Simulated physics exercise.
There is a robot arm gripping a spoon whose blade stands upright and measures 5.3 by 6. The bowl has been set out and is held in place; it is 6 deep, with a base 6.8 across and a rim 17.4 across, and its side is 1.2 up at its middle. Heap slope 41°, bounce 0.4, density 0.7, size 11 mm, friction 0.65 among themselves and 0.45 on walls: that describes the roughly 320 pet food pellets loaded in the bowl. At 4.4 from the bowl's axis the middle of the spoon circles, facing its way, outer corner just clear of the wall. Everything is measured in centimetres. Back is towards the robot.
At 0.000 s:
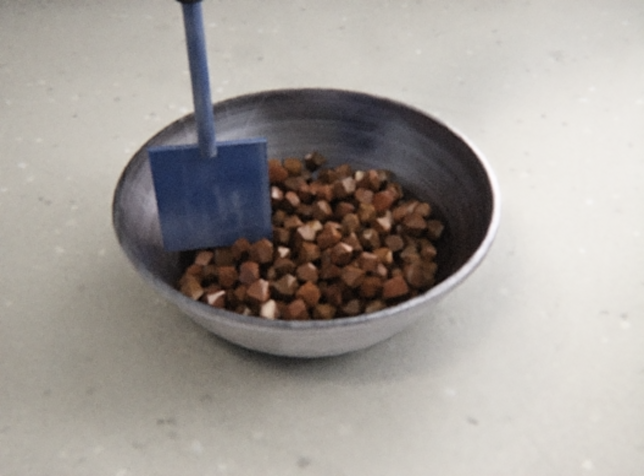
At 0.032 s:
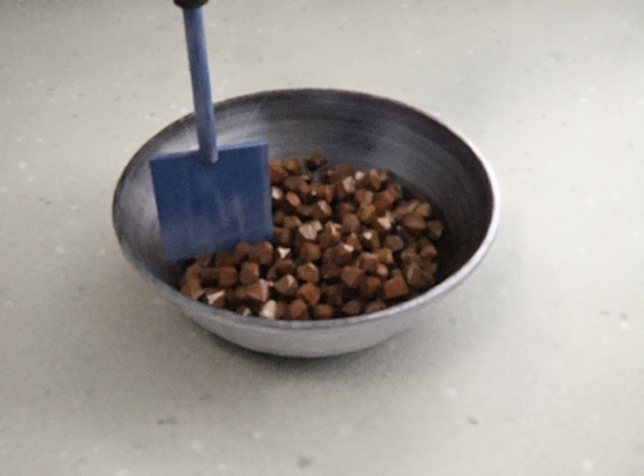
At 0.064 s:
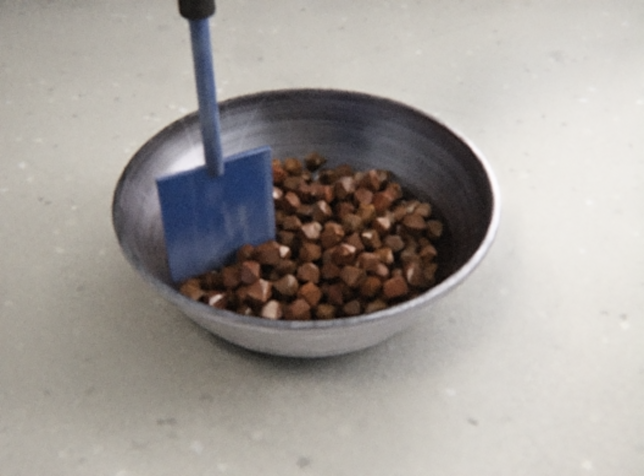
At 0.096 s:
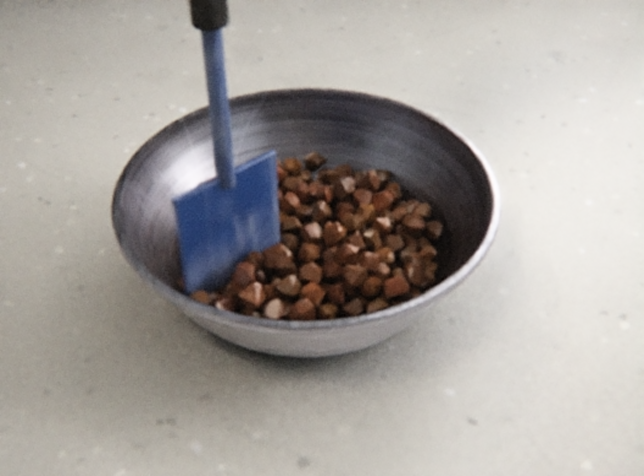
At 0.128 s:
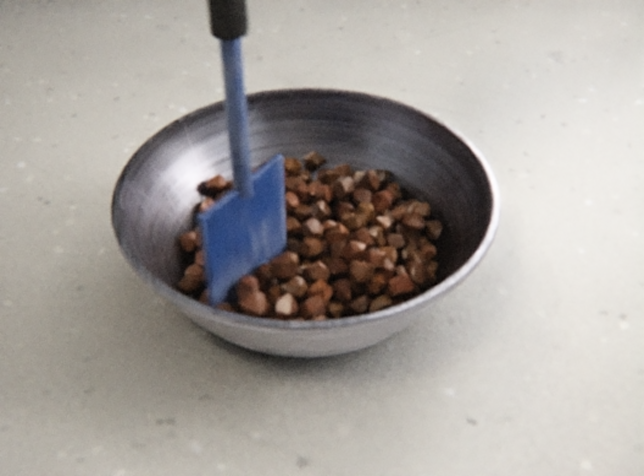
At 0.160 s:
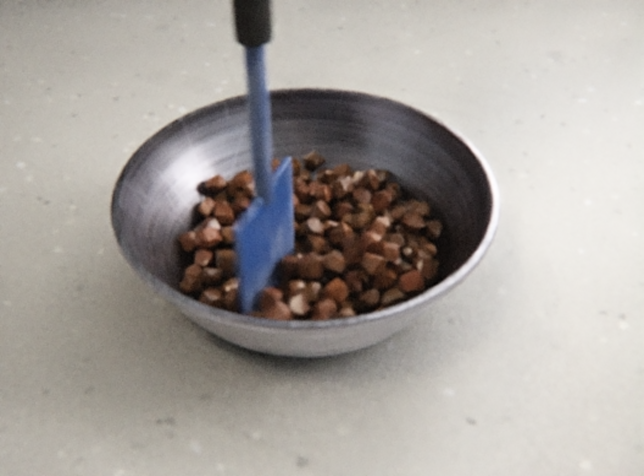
At the start, a blue spoon with a flat, upright blade stands at the left side of a gray metal bowl of brown pellets. The blade then sweeps toward the front of the bowl, turning until it looks narrow, while pellets shift around it and more come into view on the left.
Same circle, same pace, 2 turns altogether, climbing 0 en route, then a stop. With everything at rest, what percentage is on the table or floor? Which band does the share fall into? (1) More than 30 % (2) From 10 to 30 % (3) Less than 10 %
Answer: 2.
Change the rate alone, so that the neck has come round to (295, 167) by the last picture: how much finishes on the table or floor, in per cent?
Roughly 25 percent of it.
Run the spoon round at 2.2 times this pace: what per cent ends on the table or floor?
Estimated share: Near 45 per cent.
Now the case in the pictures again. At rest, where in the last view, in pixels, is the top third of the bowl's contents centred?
Estimated centre: (228, 287).
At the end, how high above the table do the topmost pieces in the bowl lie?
It reaches some 7.0 cm above the table.
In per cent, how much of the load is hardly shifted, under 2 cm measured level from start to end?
I'd put it at about 5 in a hundred.
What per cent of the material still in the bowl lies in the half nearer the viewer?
Around 65 per cent of what the bowl keeps.
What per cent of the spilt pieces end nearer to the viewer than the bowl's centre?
Roughly 40 per cent.
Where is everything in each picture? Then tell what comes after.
In the first frame, the spoon neck at (204, 116), 0° round; upper third of the load around (321, 230), from x 190 to 435, top at y 160; 315 in the bowl.
In the second frame, the spoon neck at (205, 121), 6° round; upper third of the load around (321, 237), from x 190 to 435, top at y 160.
In the third frame, the spoon neck at (211, 134), 19° round; upper third of the load around (321, 231), from x 190 to 430, top at y 160.
In the fourth frame, the spoon neck at (223, 145), 33° round; upper third of the load around (324, 235), from x 190 to 430, top at y 160.
In the fifth frame, the spoon neck at (240, 155), 47° round; upper third of the load around (323, 243), from x 190 to 430, top at y 160.
In the sixth frame, the spoon neck at (262, 162), 60° round; upper third of the load around (333, 243), from x 190 to 430, top at y 160; 315 in the bowl.
After 0.76 s, 321° round, highest piece 8 above the table; 293 in the bowl, 20 on the table or floor, 2 in flight or on the tool.
After 1.37 s, 221° round, highest piece 8 above the table; 264 in the bowl, 49 on the table or floor, 2 in flight or on the tool.
After 1.87 s, 0° round, highest piece 7 above the table; 251 in the bowl, 64 on the table or floor.
After 2.57 s, 0° round, highest piece 7 above the table; 251 in the bowl, 64 on the table or floor.
In the end, 251 in the bowl, 64 on the table or floor. That is 20 % on the table or floor.
